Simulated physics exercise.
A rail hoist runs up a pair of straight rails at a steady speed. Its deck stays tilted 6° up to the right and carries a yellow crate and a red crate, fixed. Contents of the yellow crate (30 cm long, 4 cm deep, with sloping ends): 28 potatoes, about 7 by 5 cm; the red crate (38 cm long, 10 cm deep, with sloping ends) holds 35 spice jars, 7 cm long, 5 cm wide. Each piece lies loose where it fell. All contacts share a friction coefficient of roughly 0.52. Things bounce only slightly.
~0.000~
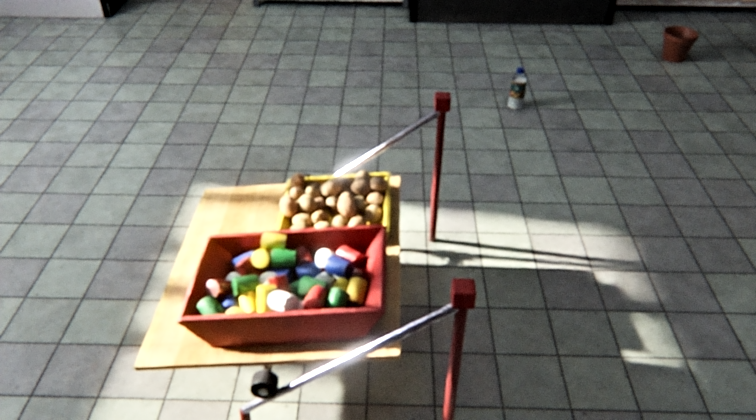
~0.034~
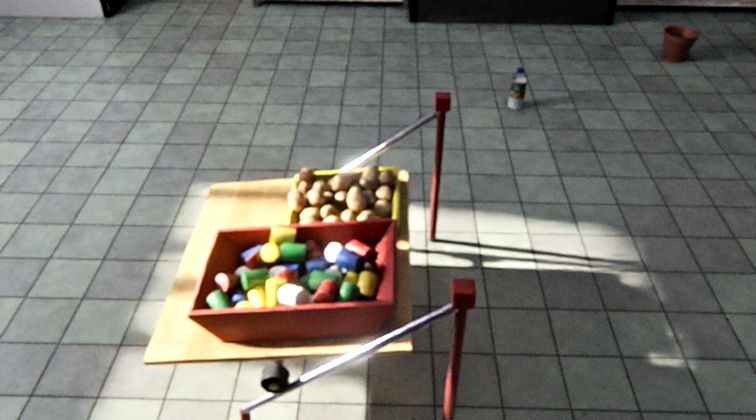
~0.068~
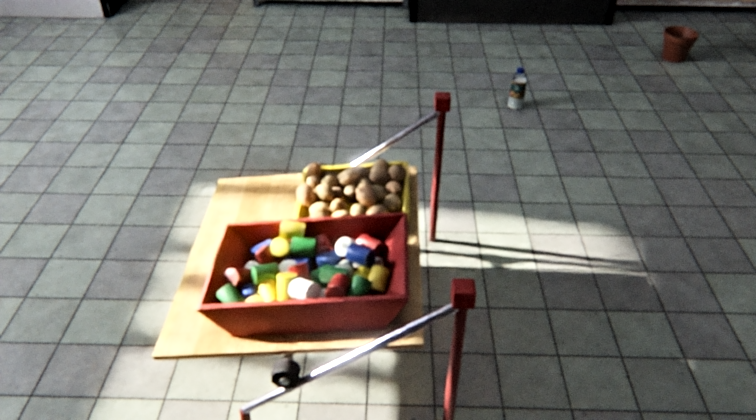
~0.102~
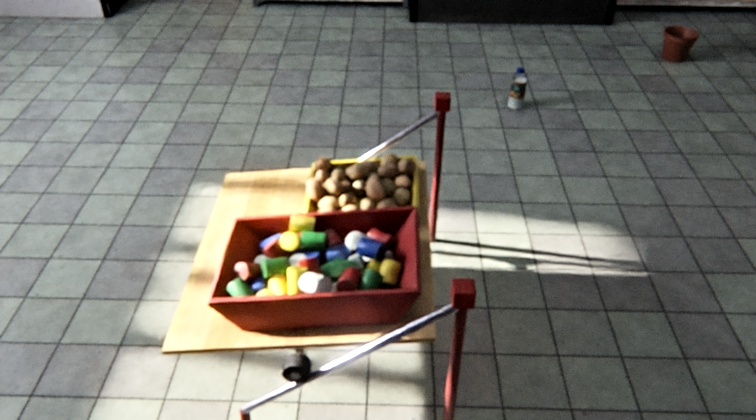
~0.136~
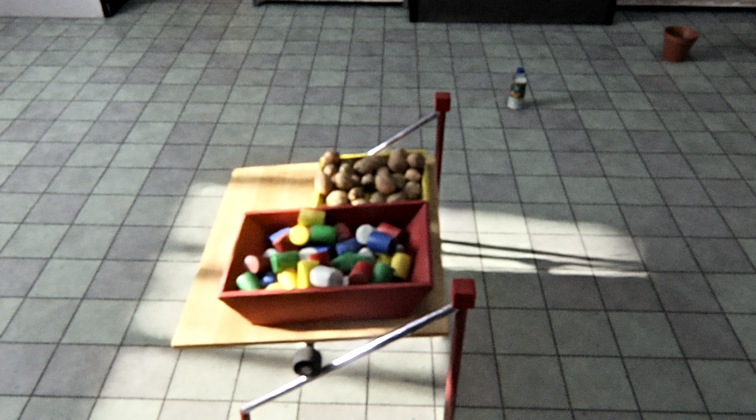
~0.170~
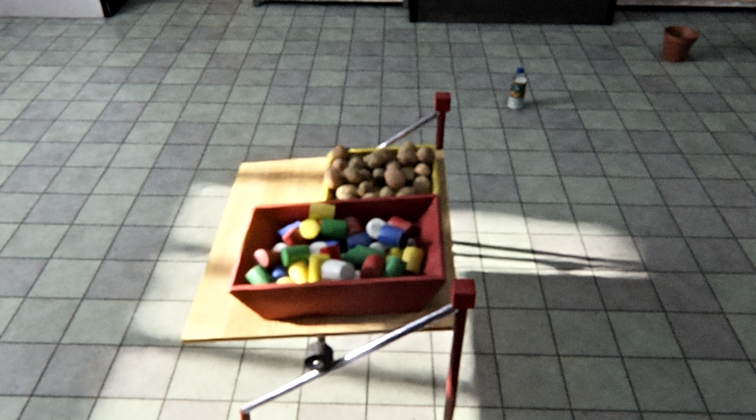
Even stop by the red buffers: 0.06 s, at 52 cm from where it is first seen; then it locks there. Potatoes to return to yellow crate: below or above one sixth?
Below.
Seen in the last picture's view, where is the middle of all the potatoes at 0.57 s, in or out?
At about (483, 119).
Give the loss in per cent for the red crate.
The red crate loses 0 percent of its load.
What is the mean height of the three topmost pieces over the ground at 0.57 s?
74 cm.
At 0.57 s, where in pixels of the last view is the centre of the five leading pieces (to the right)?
Around pixel (520, 107).
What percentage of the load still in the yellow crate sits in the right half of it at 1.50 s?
60 per cent or so.
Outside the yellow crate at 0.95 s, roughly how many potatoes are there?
Around 1 of them, I'd say.
After 0.45 s, the buffers are touched.
After 0.57 s, the yellow crate is down by 1 of 28 and the red crate has all 35.
After 0.73 s, the yellow crate is down by 1 of 28 and the red crate has all 35.
After 0.95 s, the yellow crate is down by 1 of 28 and the red crate has all 35.
When it is over (at 1.50 s), the yellow crate is down by 1 of 28 and the red crate has all 35. Asked share, 1 of 28, 4 per cent.
